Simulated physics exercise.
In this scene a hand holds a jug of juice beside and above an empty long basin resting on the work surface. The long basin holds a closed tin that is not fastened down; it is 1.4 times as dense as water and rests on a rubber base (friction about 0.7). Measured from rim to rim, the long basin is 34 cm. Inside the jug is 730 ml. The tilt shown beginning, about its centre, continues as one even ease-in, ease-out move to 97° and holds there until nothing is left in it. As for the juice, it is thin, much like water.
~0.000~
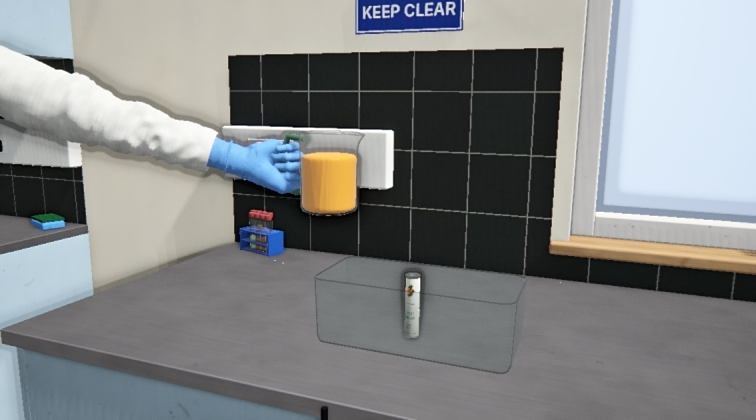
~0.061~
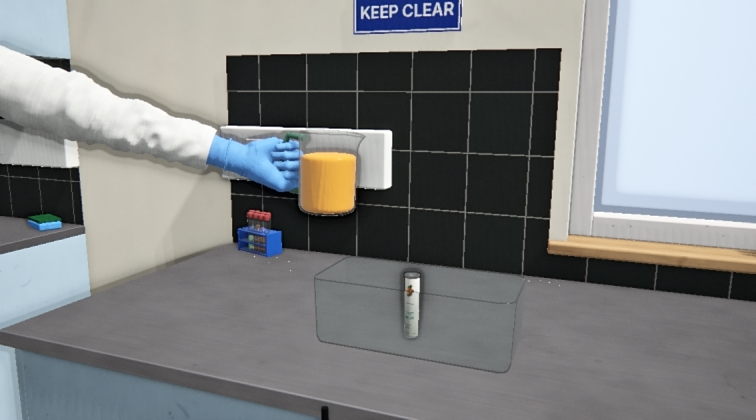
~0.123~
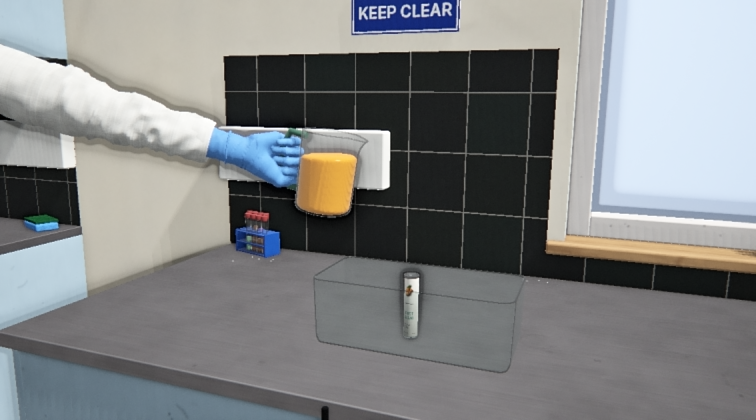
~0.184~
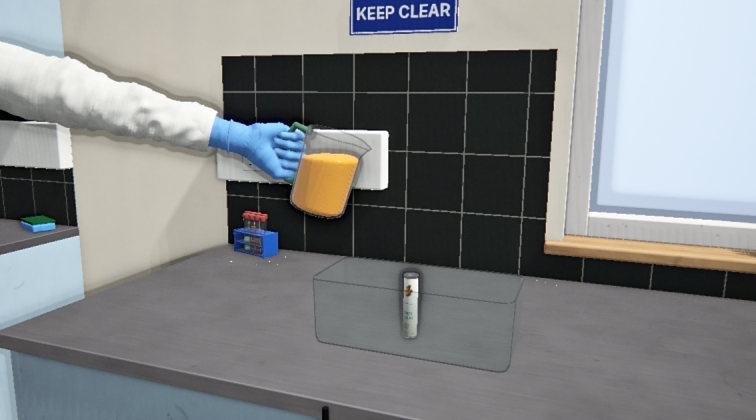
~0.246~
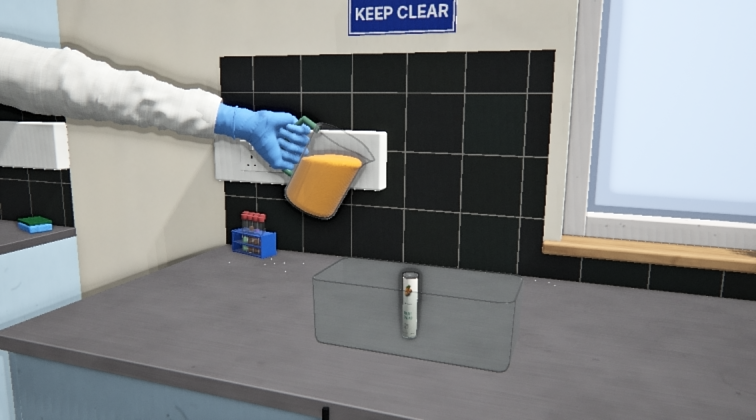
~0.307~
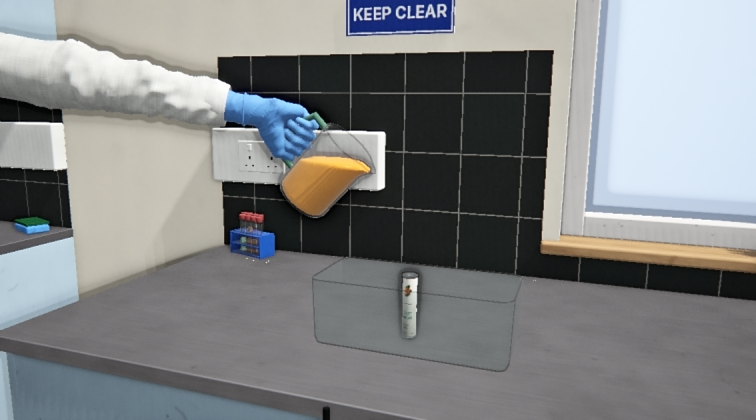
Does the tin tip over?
Yes, it tips over.
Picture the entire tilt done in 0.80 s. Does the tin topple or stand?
Result: Tin tipped over.
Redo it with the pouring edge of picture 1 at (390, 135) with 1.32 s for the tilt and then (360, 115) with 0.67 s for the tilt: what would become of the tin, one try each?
First it stays on its base; then it tips over.
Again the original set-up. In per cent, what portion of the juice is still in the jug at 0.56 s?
I'd put it near 72 percent.
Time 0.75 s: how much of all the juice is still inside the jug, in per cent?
Around 32 in a hundred.
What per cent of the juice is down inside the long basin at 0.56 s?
About 5%.
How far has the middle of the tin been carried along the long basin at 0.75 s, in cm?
It has moved some 3 cm.
By 0.56 s the tilt is 92° and 71 per cent is still to pour; the tin stands where it began.
By 0.75 s the tilt is 97° and 31 per cent is still to pour; the tin leans 31°.
By 0.95 s the tilt is 97° and 12 per cent is still to pour; the tin lies on its side.
By 1.16 s the tilt is 97° and 4 per cent is still to pour; the tin lies on its side.
At rest the tin lies on its side.
